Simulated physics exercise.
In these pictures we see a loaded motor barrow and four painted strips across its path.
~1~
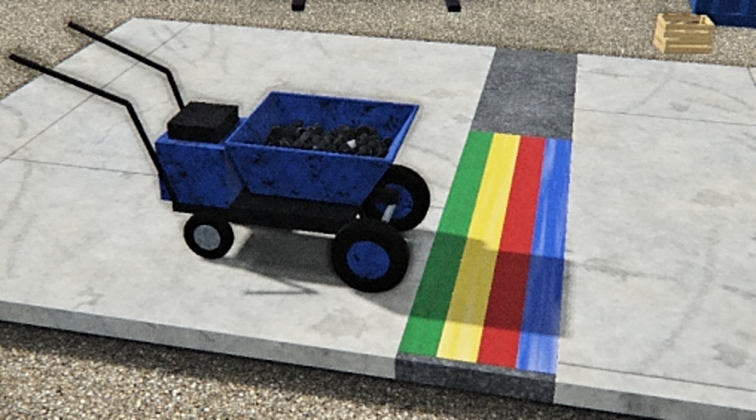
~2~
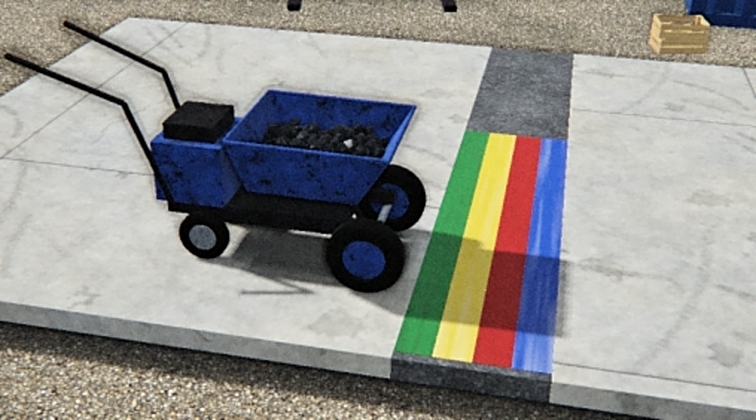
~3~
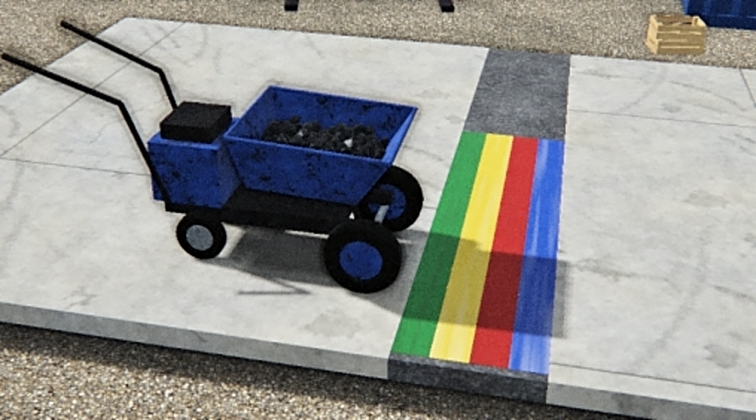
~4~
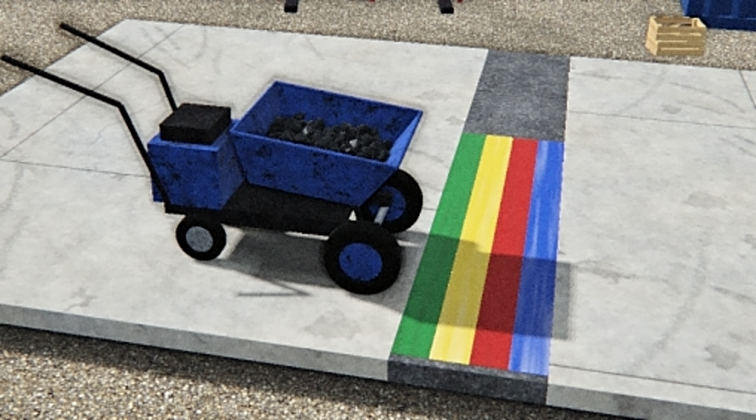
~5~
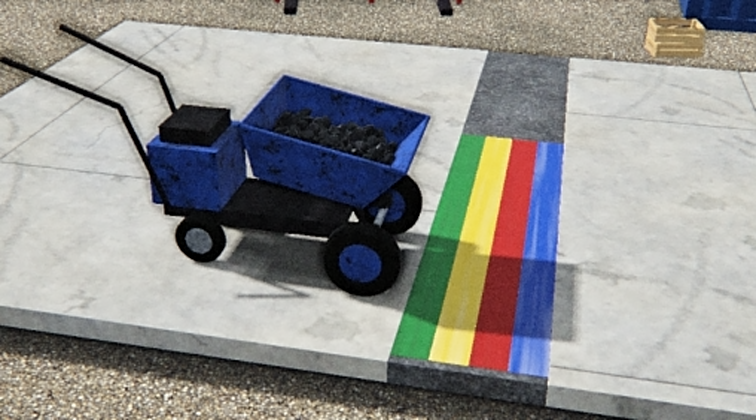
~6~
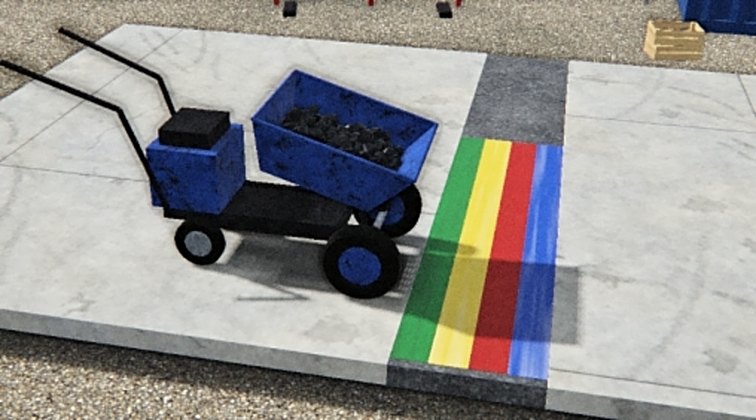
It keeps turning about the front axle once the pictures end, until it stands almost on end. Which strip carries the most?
The red strip.
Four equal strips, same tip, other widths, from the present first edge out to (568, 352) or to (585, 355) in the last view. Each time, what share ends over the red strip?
Shares: Close to 40 %; close to 40 %.
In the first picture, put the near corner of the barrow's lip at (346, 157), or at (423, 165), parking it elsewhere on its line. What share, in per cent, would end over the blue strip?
Position 1: Near 10 %; position 2: Near 40 %.
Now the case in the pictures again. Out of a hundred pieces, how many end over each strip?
I'd say the green strip has near 0, the yellow strip near 15, the red strip near 40 and the blue strip near 25 per cent.
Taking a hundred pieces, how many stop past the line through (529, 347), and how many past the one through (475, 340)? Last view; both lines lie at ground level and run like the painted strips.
The first gives 20 %, the second 70 %.
Shortly afterwards, skip tipped steeply; the whole lot in the skip.
Next, skip tipped right over; the bulk in the skip; only a few over the yellow strip; a little over the red strip; only a few over the blue strip.
Some moments later, skip tipped right over; a little in the skip; a little over the yellow strip; near a third over the red strip; near a quarter over the blue strip; a little off the paint.
In the end, skip tipped right over; a little in the skip; only a few over the green strip; a little over the yellow strip; near a third over the red strip; near a quarter over the blue strip; a little off the paint.
